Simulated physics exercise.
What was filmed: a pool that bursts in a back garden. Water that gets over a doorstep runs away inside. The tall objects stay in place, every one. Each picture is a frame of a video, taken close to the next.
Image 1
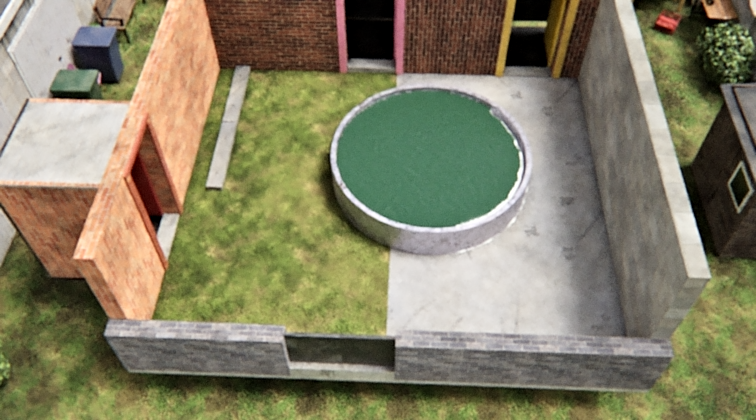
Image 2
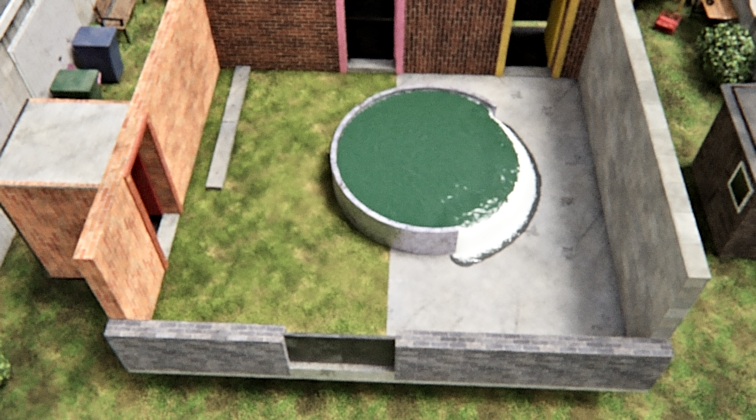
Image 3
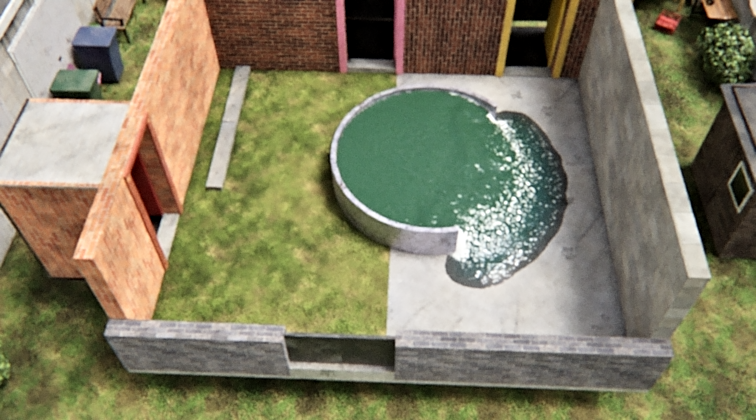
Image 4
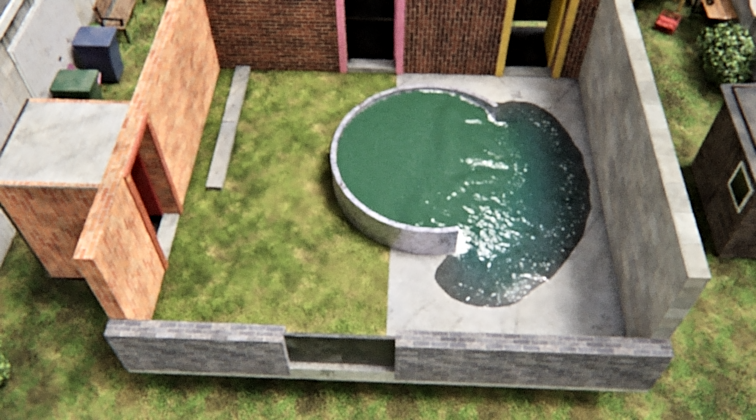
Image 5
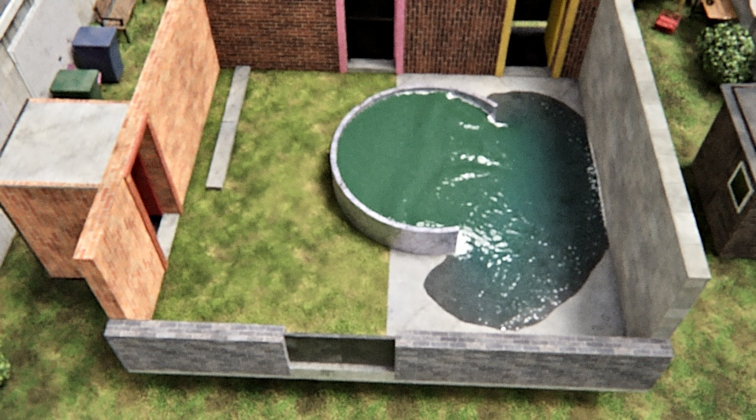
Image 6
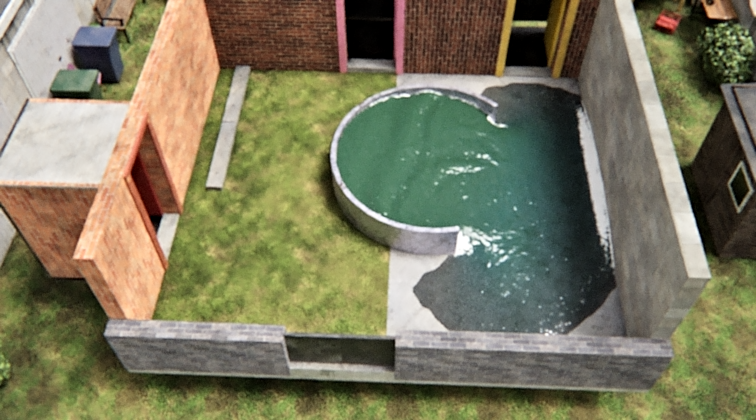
At first, still green water fills a round tank in a walled back garden, half on grass and half on concrete. Then the tank's right side opens and white, foaming water pours out across the concrete, spreading as a dark green pool to the right wall and towards the low front wall.
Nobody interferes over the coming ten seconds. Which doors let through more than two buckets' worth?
Yellow door: Yes, more than two; red door: Yes, more than two; pink door: No, two buckets or less.
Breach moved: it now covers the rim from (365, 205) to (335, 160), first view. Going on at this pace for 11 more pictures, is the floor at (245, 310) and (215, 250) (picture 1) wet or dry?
The first spot is swamped, the second swamped.
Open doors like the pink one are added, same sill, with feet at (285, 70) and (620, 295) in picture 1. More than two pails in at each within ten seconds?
Taken in sequence: Not exceeded, then exceeded.
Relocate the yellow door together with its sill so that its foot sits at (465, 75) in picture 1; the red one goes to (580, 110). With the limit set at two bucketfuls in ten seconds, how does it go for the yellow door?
The yellow door overflows.
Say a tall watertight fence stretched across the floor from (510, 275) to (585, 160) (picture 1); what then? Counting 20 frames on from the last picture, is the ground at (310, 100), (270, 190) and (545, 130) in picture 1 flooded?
Lab note - spot 1 parched, spot 2 parched, spot 3 inundated.
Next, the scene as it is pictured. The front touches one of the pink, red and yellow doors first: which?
Answer: The door marked yellow.
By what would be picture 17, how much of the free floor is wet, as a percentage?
Around 35 percent of it.
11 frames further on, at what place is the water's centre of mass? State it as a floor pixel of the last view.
The water's centre sits above (502, 200).
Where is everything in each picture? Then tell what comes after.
The first picture shows still water in the round tank at (431, 155).
In the second picture, the front is at (458, 260), out from the gap at (521, 191).
In the third picture, water pours out at (521, 192) and has run to (459, 278).
In the fourth picture, the front is at (525, 106), out from the gap at (521, 193).
In the fifth picture, water pours out at (521, 193) and has run to (538, 97).
In the sixth picture, water pours out at (520, 193) and has run to (540, 88).
A moment on, water covers 30 % of the floor; the yellow door under two buckets in, the red door not reached, the pink door not reached.
Next, water covers 35 % of the floor; the yellow door over two buckets in, the red door not reached, the pink door not reached.
Then, water covers 50 % of the floor; the yellow door far over two buckets in, the red door not reached, the pink door wet at the sill, nothing in.
Later, water covers 90 % of the floor; the yellow door far over two buckets in, the red door under two buckets in, the pink door wet at the sill, nothing in.
In the end, water covers 95 % of the floor; the yellow door far over two buckets in, the red door far over two buckets in, the pink door wet at the sill, nothing in.
